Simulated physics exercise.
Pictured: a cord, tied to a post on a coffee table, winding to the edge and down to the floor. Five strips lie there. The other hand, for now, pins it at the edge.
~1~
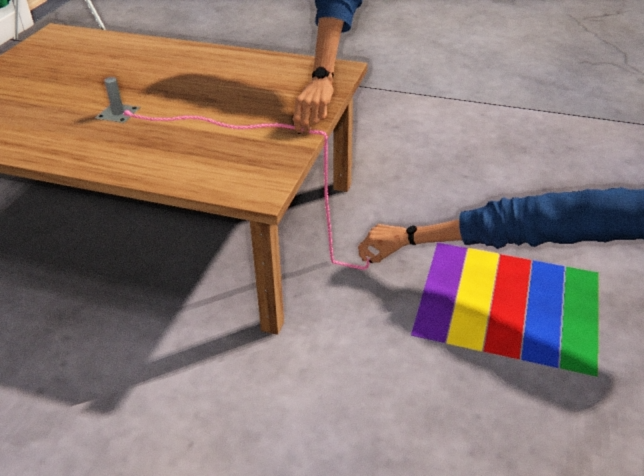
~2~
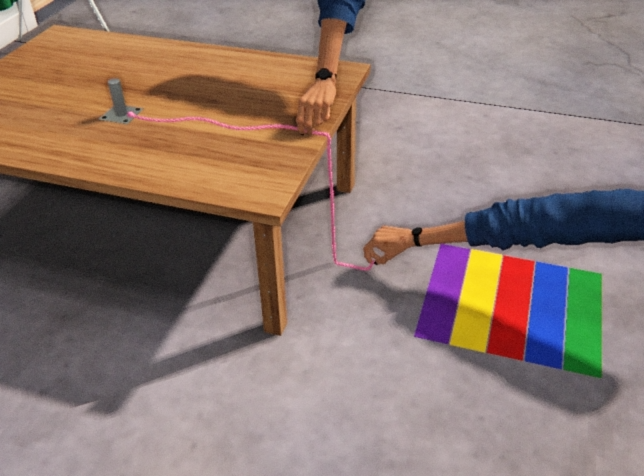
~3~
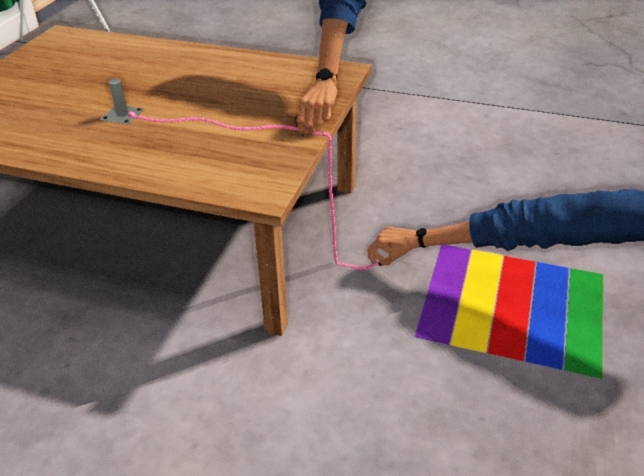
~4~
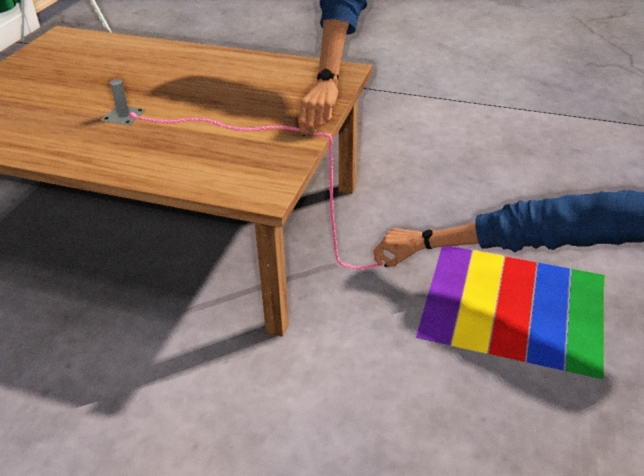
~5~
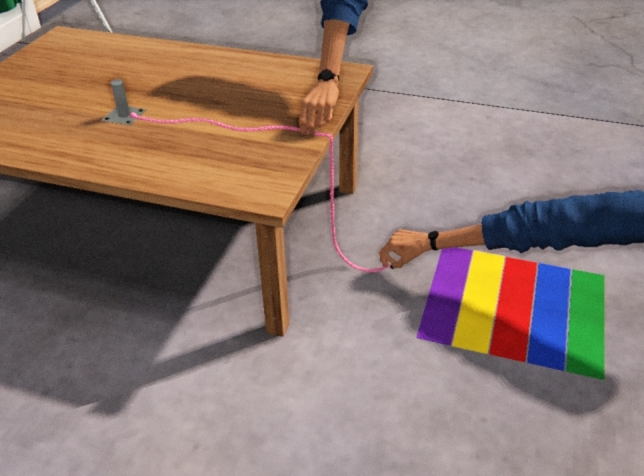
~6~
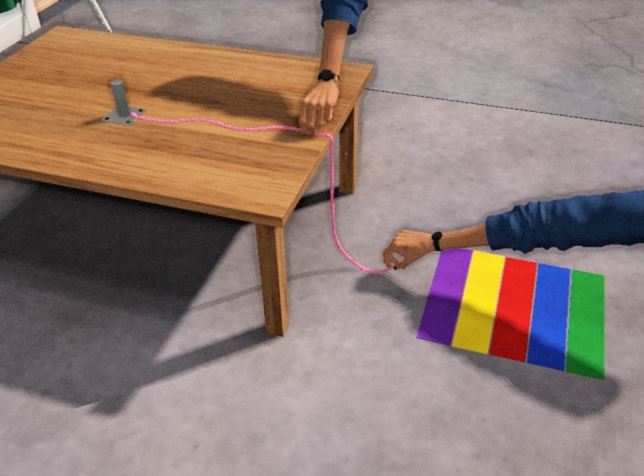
The video shows one hand pressing a pink cord at the edge of a wooden table while another hand near the floor draws its end slightly to the right, beside five colored strips, and the hanging section curves slightly.
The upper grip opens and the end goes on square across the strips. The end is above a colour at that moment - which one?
The yellow one.
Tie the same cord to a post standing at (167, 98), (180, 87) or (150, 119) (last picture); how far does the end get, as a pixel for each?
Roughly (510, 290), (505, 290) and (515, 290).
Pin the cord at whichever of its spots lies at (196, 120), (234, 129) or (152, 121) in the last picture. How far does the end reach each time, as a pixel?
In that order: (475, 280), (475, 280) and (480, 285).
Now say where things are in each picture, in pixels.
End (368, 259); purple (433, 320); yellow (468, 328); red (504, 335); blue (542, 343); green (580, 352), in the first picture.
End (373, 261); cord through (155, 120) (216, 123) (282, 127) (329, 153) (332, 206) (335, 256), in the second picture.
End (378, 262), in the third picture.
End (383, 264); cord through (157, 121) (218, 124) (284, 128) (331, 153) (332, 206) (337, 257), in the fourth picture.
End (389, 265), in the fifth picture.
End (392, 266); cord through (158, 121) (219, 124) (285, 128) (331, 154) (332, 207) (348, 257), in the sixth picture.
A little later, end near (428, 273); short of the strips.
Next, end near (461, 279); over purple.
When it is tight, end near (479, 283); over yellow. The yellow one.
